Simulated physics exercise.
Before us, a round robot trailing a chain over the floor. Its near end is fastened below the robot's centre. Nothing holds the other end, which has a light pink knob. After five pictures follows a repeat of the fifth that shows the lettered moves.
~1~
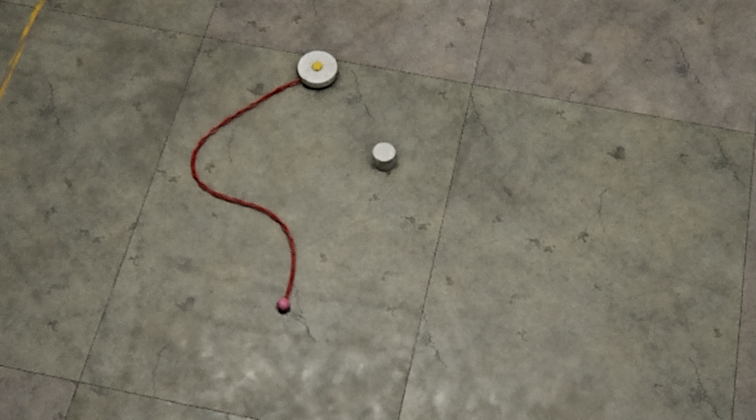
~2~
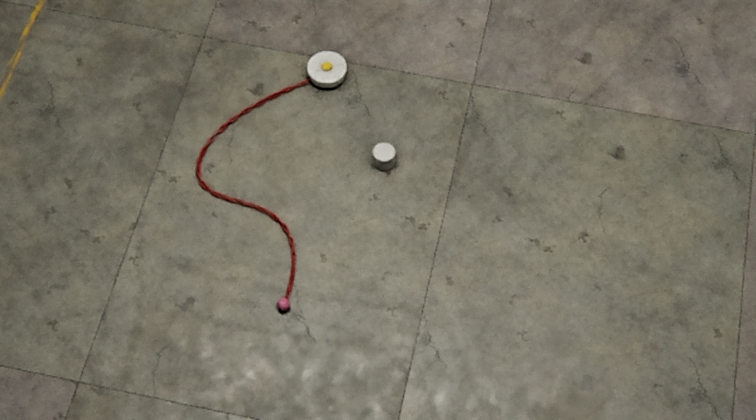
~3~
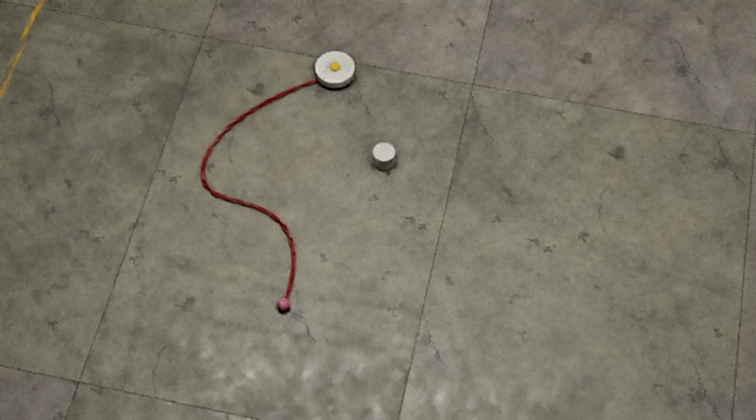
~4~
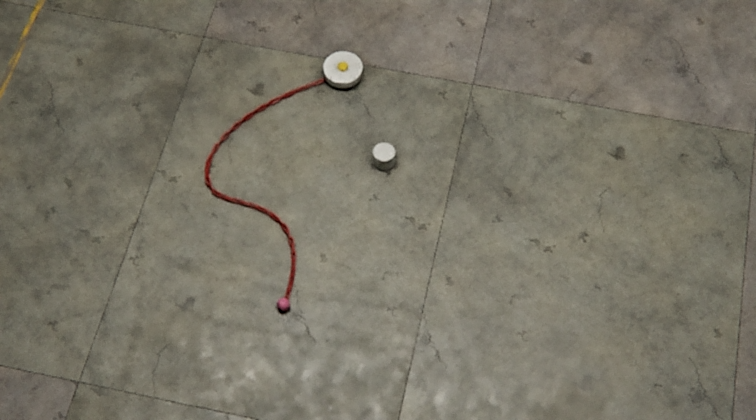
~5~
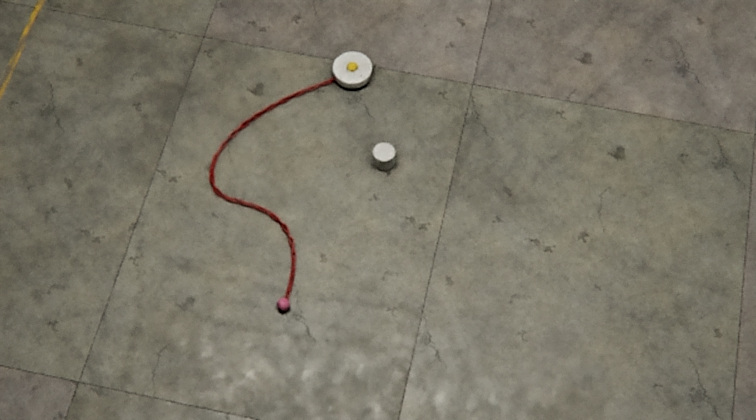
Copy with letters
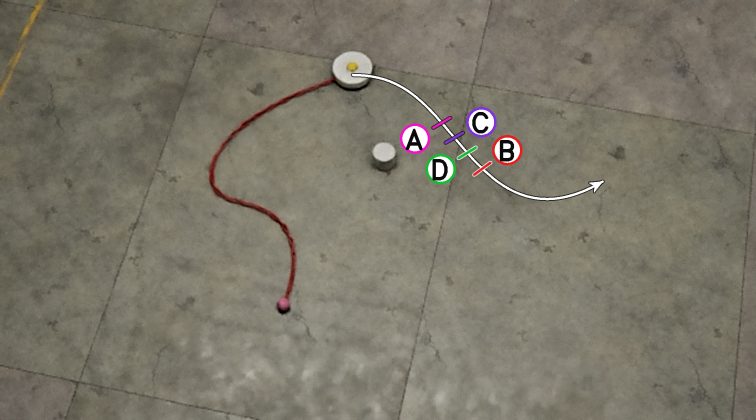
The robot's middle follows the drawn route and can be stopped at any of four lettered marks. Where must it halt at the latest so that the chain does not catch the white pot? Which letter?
It can go as far as B.
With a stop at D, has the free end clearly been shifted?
No.
On the marked copy, A at (442, 123); B at (482, 169); C at (454, 138); D at (467, 153); the route from (353, 75) via (469, 155) to (603, 181).
With B. Early on, robot (409, 88), middle of the chain (243, 161), free end (283, 304).
Further on, robot (450, 128), middle of the chain (267, 157), free end (283, 304).
At the end, robot (483, 165), middle of the chain (293, 159), free end (283, 304); nothing has been touched.
As for the rest, A is safe but short; C is safe but short; D is safe but short.
